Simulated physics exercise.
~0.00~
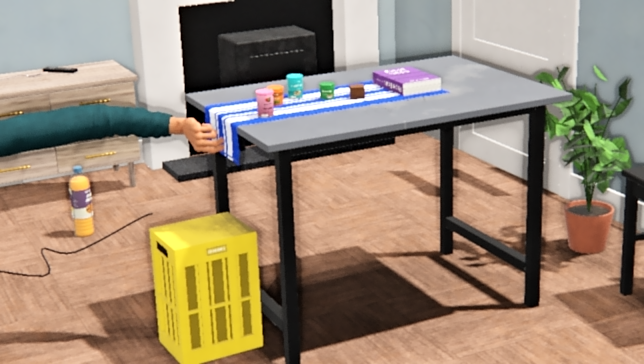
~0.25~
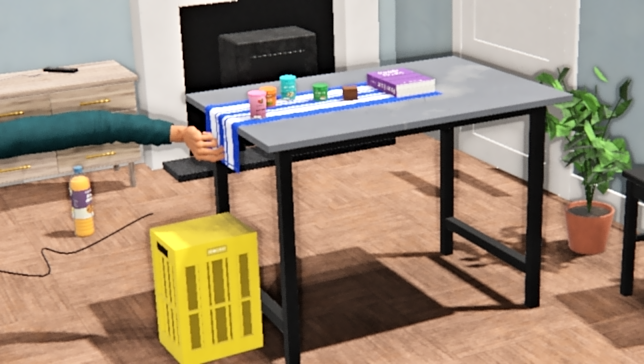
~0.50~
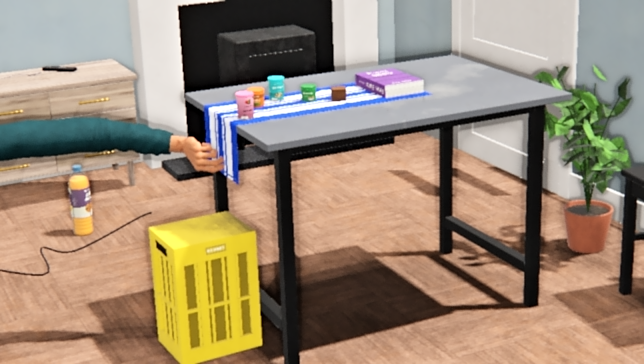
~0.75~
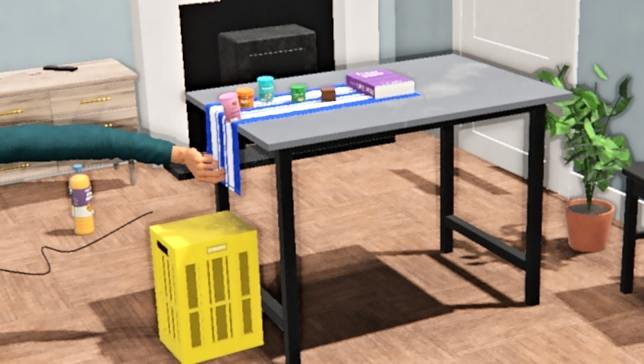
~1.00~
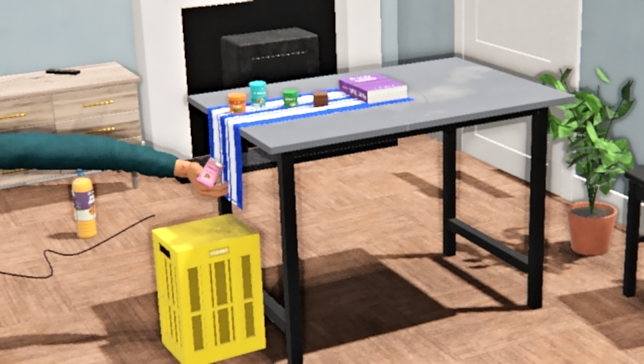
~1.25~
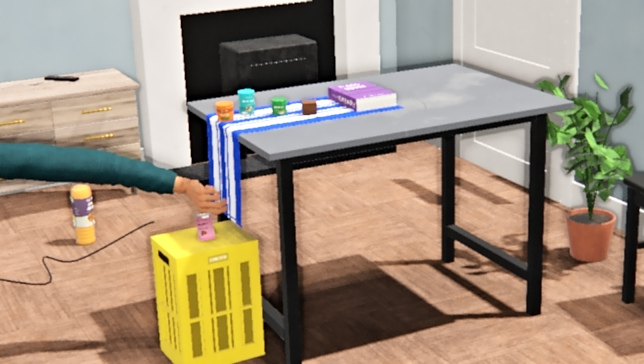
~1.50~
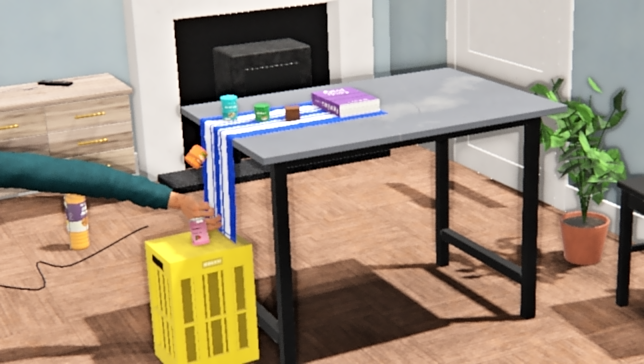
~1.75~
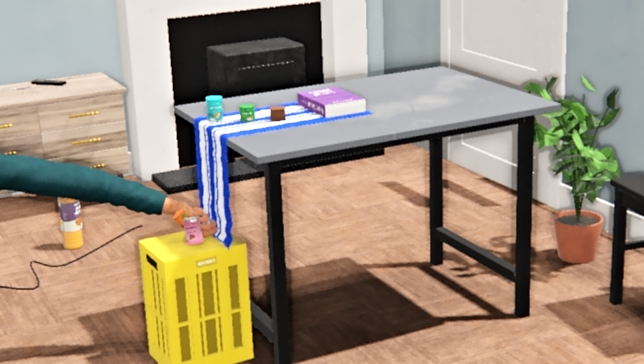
An arm in a dark green sleeve pulled a blue-striped cloth off the left end of a grey table, dragging a purple book and small containers along, until the pink can and then the orange pot dropped onto the yellow crate below.
